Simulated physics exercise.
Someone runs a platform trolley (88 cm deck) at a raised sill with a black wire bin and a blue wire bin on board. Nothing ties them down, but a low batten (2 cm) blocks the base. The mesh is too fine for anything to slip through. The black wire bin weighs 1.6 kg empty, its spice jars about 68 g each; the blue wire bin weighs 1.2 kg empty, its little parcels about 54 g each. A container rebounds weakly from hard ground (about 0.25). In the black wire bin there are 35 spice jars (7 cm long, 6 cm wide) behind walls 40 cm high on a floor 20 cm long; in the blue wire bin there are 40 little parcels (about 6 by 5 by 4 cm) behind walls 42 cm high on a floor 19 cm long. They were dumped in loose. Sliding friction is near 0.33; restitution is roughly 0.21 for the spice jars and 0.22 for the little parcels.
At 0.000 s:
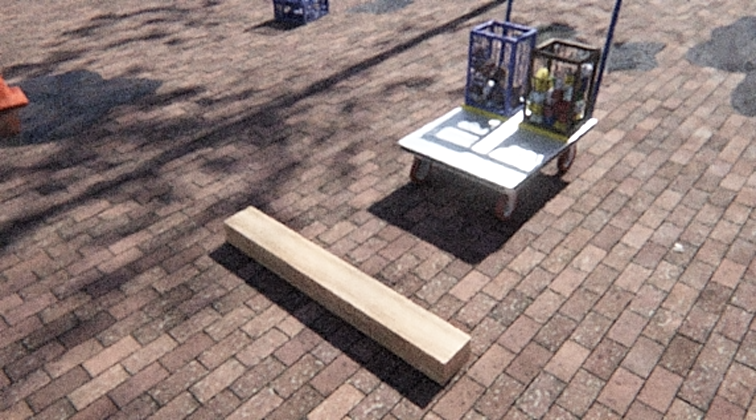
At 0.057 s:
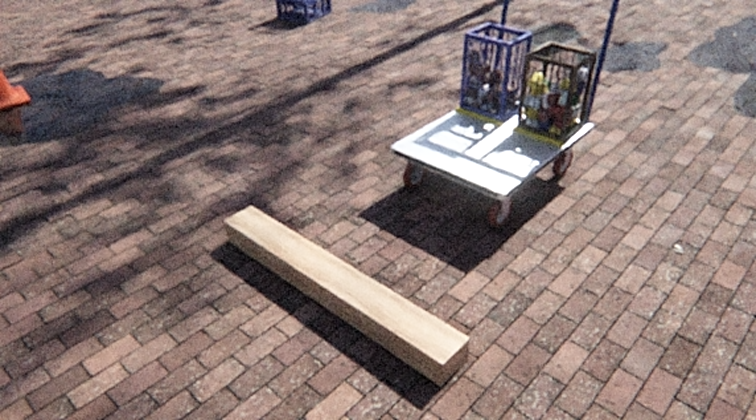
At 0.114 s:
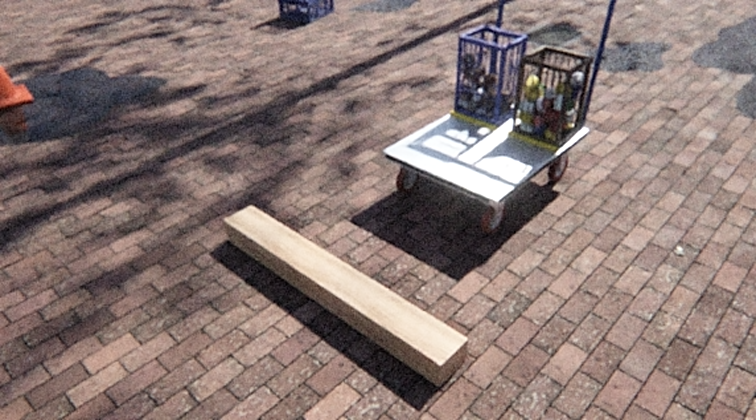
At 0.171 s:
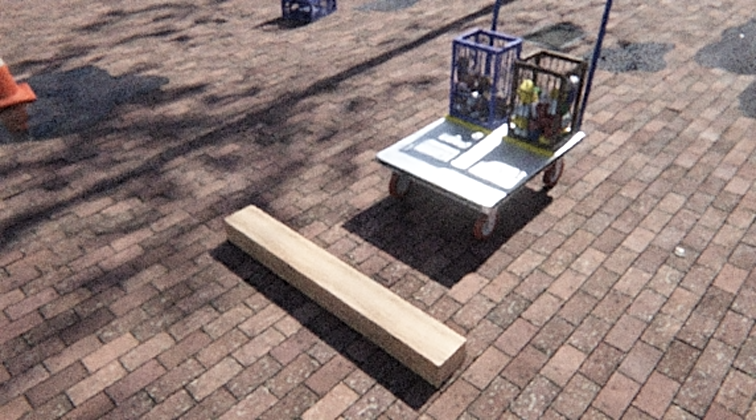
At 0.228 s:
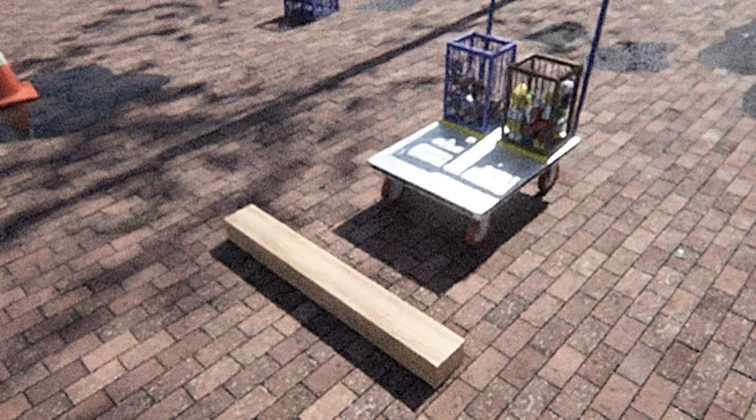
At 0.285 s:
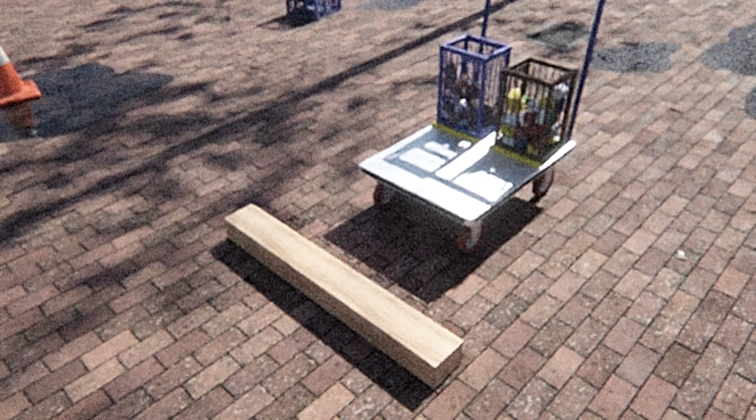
Sunlit reddish brick paving, streaked with tree shadows, is seen from above at an angle. A pale wooden beam lies diagonally in the foreground, with a white-topped platform trolley beyond it carrying a blue wire bin and a black wire bin of small mixed items, and an orange cone at the left edge. The trolley rolls slowly and steadily down-left towards the beam, both bins riding upright, while the camera shifts very slightly.
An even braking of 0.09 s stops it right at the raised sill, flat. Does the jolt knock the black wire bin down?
At this speed the black wire bin remains standing.
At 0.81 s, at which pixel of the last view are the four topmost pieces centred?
At about (451, 125).
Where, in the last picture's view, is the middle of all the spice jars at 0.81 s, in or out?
Near (472, 161).
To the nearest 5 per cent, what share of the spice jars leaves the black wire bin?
Near 0 in a hundred.
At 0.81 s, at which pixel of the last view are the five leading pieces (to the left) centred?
Around (393, 128).
After 0.69 s, it starts to lose speed.
After 0.81 s, the black wire bin leans 4° with 0 of 35 out and the blue wire bin leans 3° with 0 of 40 out.
After 0.99 s, the black wire bin is upright with 0 of 35 out and the blue wire bin is upright with 0 of 40 out.
When it is over (at 1.23 s), the black wire bin is upright with 0 of 35 out and the blue wire bin is upright with 0 of 40 out. Greatest lean of the black wire bin, 4°.
